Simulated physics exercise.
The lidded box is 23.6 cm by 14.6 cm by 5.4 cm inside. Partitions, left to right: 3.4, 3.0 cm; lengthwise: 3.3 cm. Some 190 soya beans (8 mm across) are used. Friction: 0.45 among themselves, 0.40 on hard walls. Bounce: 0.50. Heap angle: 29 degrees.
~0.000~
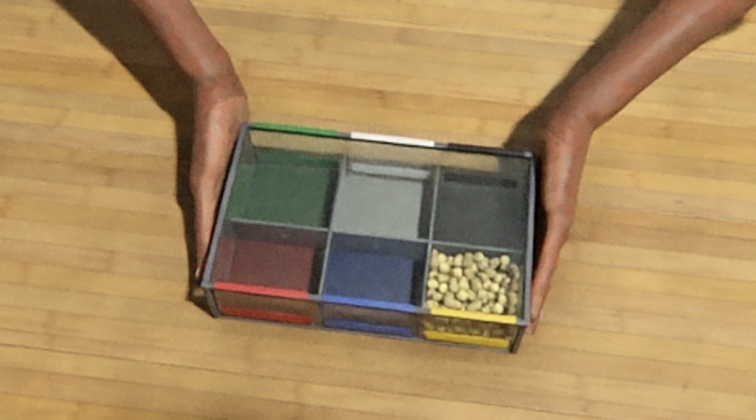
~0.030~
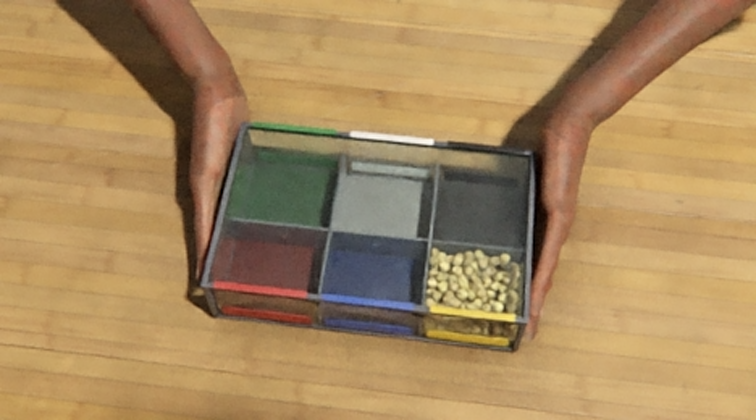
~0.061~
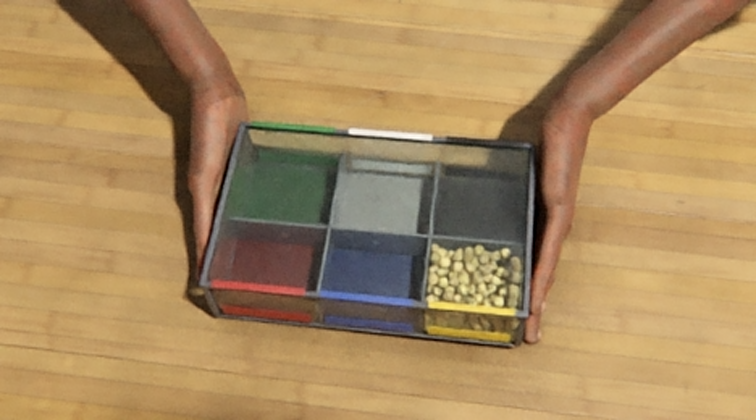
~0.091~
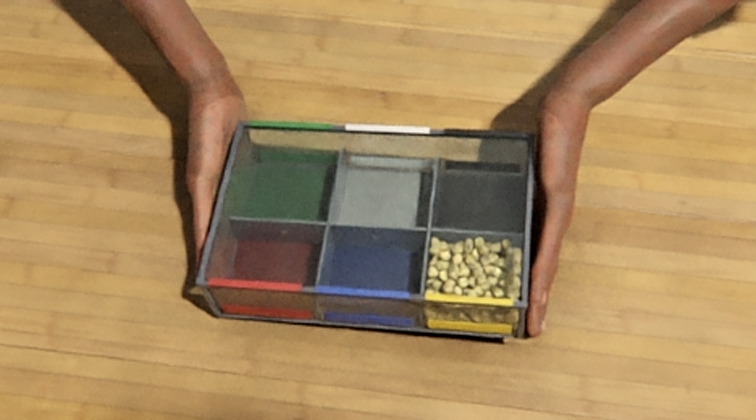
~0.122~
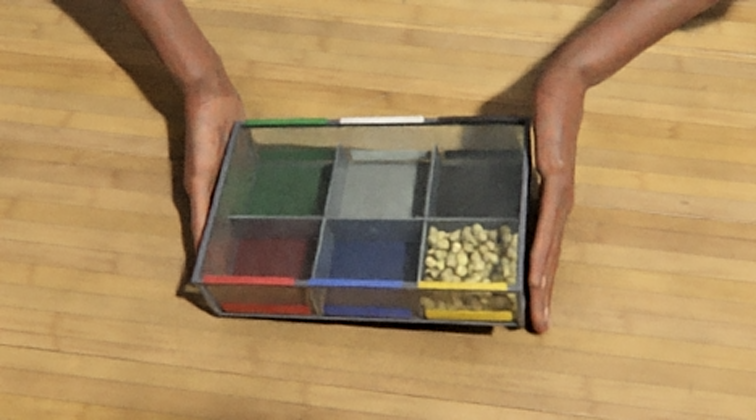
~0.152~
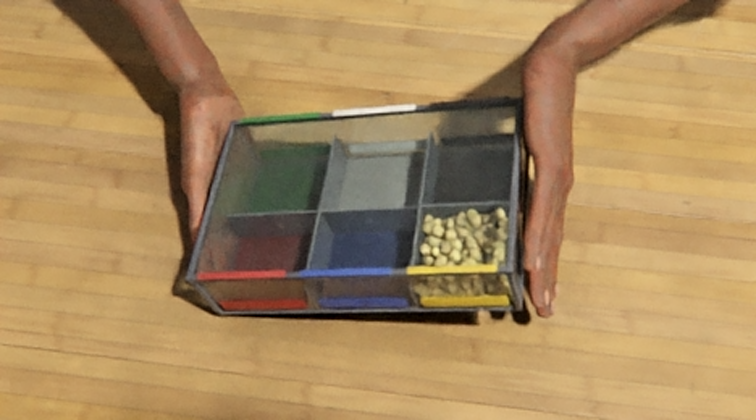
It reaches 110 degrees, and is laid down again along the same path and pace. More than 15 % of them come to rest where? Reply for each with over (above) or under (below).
Red - over, blue - under, green - over, yellow - under, white - under, black - under.
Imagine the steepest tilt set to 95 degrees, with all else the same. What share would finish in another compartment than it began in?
Roughly 90 percent would.
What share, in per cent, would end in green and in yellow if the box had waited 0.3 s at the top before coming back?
In that case green keeps 55% and yellow keeps 0%.
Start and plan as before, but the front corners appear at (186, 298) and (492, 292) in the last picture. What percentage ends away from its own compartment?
Near 70 %.
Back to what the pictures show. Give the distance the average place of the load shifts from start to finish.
It shifts by roughly 17.5 cm.
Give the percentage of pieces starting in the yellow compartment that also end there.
Around 0 percent stays put.
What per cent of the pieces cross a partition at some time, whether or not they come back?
I'd guess roughly 100 percent.
After 0.75 s, tilt 110 degrees; red 15 %, blue 25 %, green 10 %, yellow 40 %, white 5 %, black 5 %.
After 1.14 s, tilt 49 degrees; red 45 %, blue 5 %, green 50 %.
After 1.62 s, tilt 0 degrees; red 45 %, blue 5 %, green 50 %.
By 2.2 s all is still; red 45 %, blue 5 %, green 50 %, yellow 0 %, white 0 %, black 0 %.
